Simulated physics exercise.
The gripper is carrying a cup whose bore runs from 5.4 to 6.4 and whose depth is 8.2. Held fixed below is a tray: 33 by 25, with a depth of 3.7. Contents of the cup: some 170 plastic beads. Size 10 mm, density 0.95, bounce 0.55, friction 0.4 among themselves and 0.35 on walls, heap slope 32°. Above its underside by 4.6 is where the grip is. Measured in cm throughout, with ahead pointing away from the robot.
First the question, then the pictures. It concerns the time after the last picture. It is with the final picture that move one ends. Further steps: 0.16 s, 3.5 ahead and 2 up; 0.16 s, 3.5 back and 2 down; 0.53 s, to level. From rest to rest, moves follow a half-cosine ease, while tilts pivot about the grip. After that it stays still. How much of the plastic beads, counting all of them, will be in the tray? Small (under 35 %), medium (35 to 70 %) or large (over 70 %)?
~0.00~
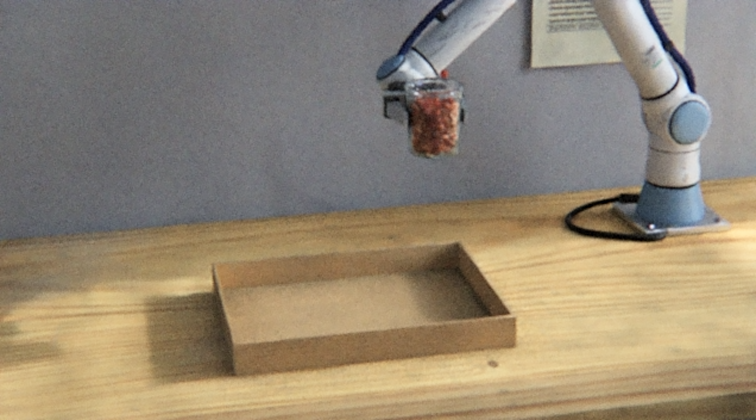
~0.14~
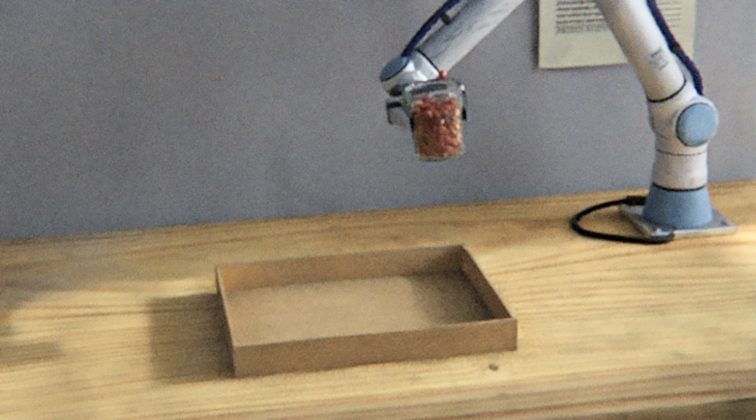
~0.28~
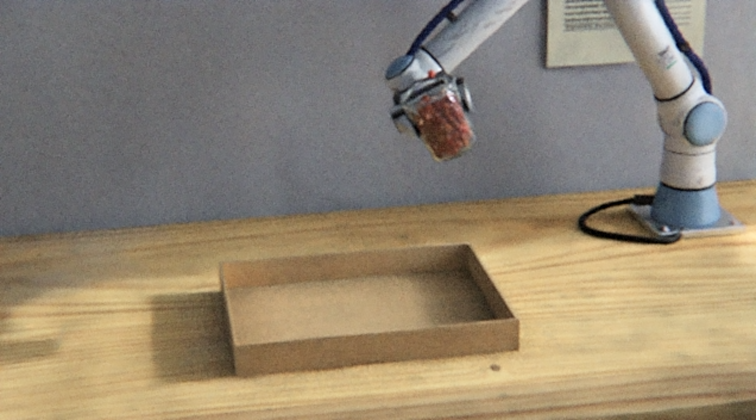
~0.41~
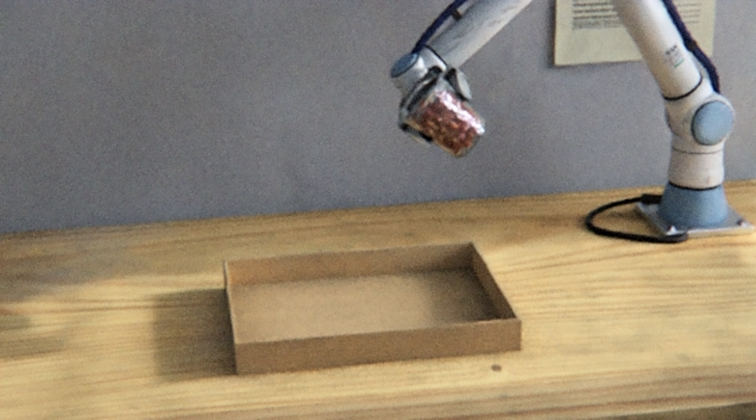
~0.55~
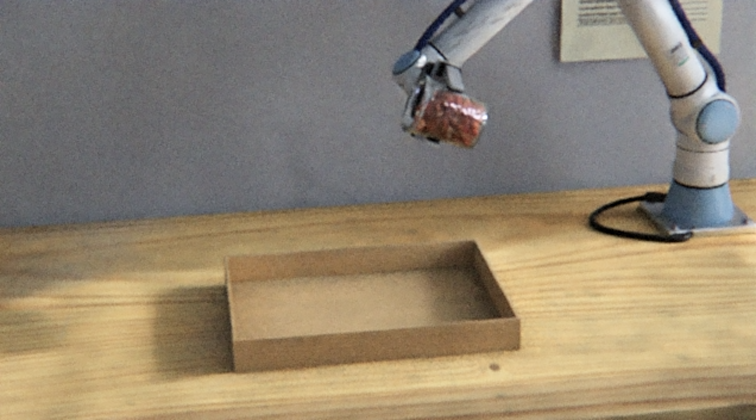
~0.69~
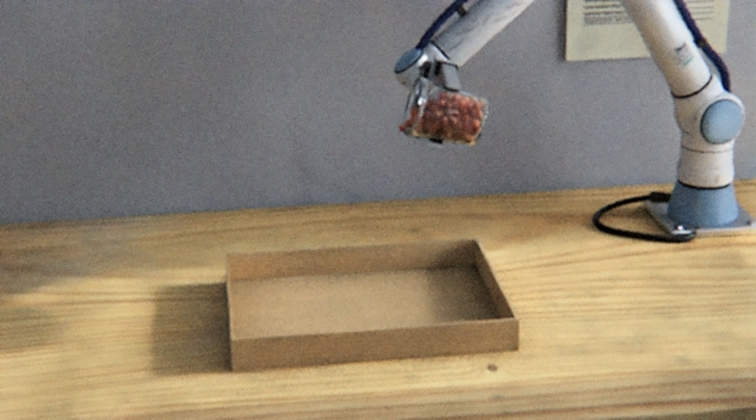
Small.
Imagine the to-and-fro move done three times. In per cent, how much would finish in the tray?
That change gives some 55 percent.
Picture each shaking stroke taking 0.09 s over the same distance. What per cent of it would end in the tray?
Then about 85 per cent.
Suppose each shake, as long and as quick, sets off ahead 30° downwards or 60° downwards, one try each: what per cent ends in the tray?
Result: Approx. 10 % and 0 %, one try each.
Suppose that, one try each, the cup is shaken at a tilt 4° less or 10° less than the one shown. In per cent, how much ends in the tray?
First try around 20 %, second around 10 %.
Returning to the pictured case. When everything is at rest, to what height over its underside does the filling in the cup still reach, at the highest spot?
Roughly 7.0 cm.
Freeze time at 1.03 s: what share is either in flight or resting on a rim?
About 20 per cent.
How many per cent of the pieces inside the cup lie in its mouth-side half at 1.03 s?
Close to 55 in a hundred.
By 1.03 s, tilted 73° forward, highest piece 27 above the table; 137 in the cup, 3 in the tray, 34 in flight or on a rim.
By 1.37 s, tilted 17° forward, highest piece 29 above the table; 130 in the cup, 44 in the tray.
By 1.74 s, level, highest piece 28 above the table; 130 in the cup, 44 in the tray.
By 2.79 s, level, highest piece 28 above the table; 130 in the cup, 44 in the tray.
Final count, 130 in the cup, 44 in the tray. That is 25 % in the tray.
